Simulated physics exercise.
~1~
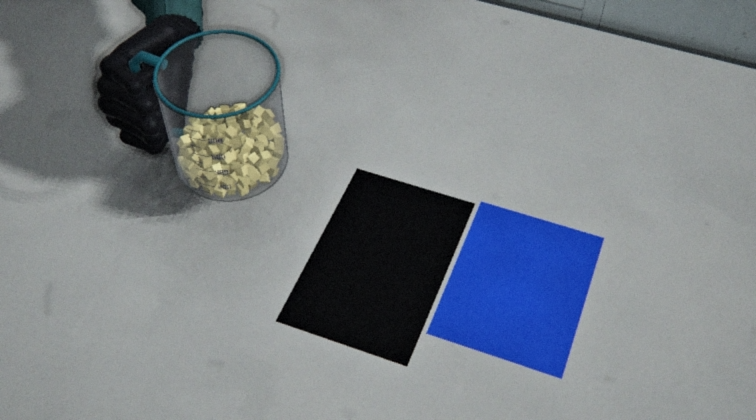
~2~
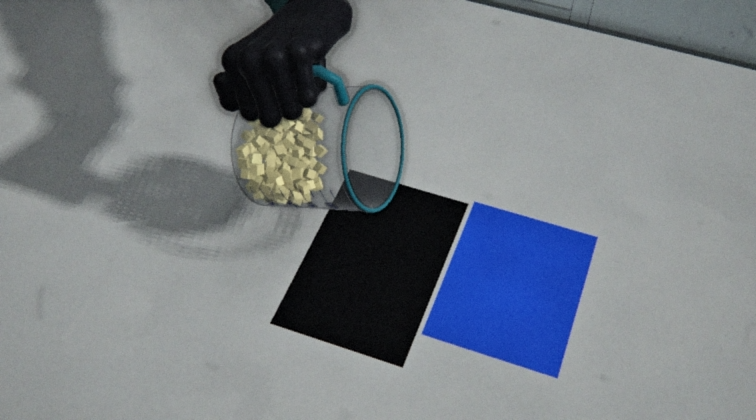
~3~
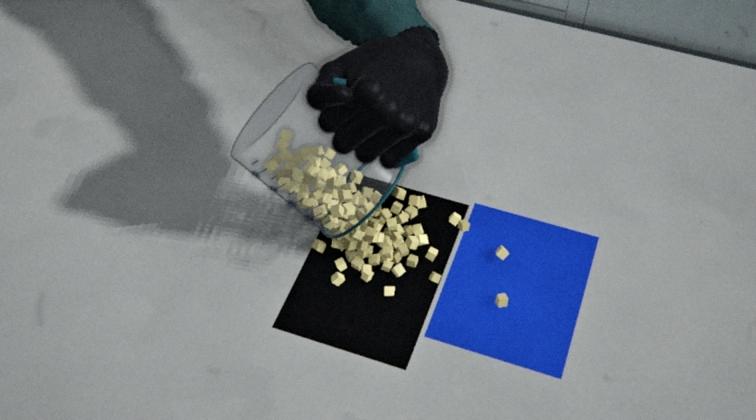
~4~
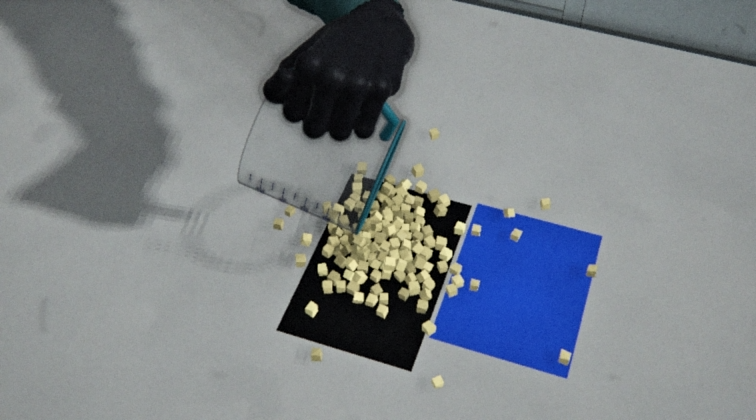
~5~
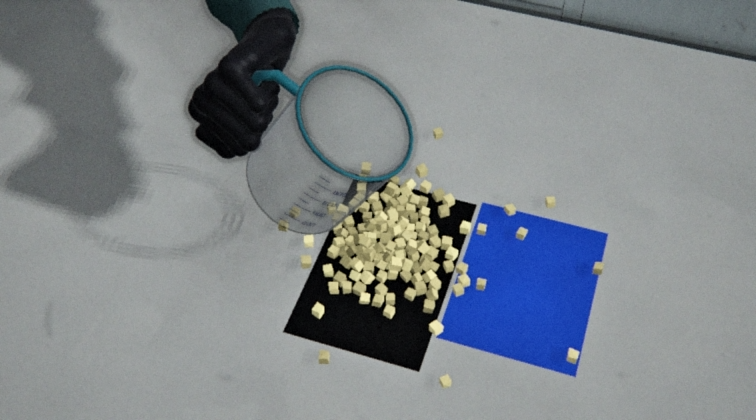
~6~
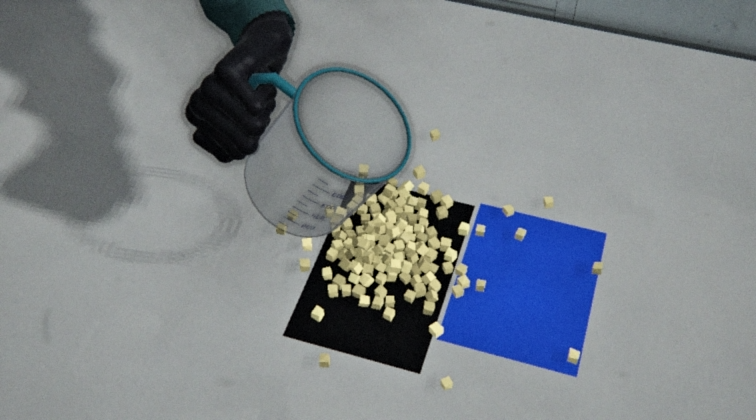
In the video, a gloved hand carries a clear jug of pale cubes rightward and tips it, spilling them over a black mat beside a blue one. The emptied jug is turned partly back and held still, with most cubes piled on black and a few scattered on blue and the table.
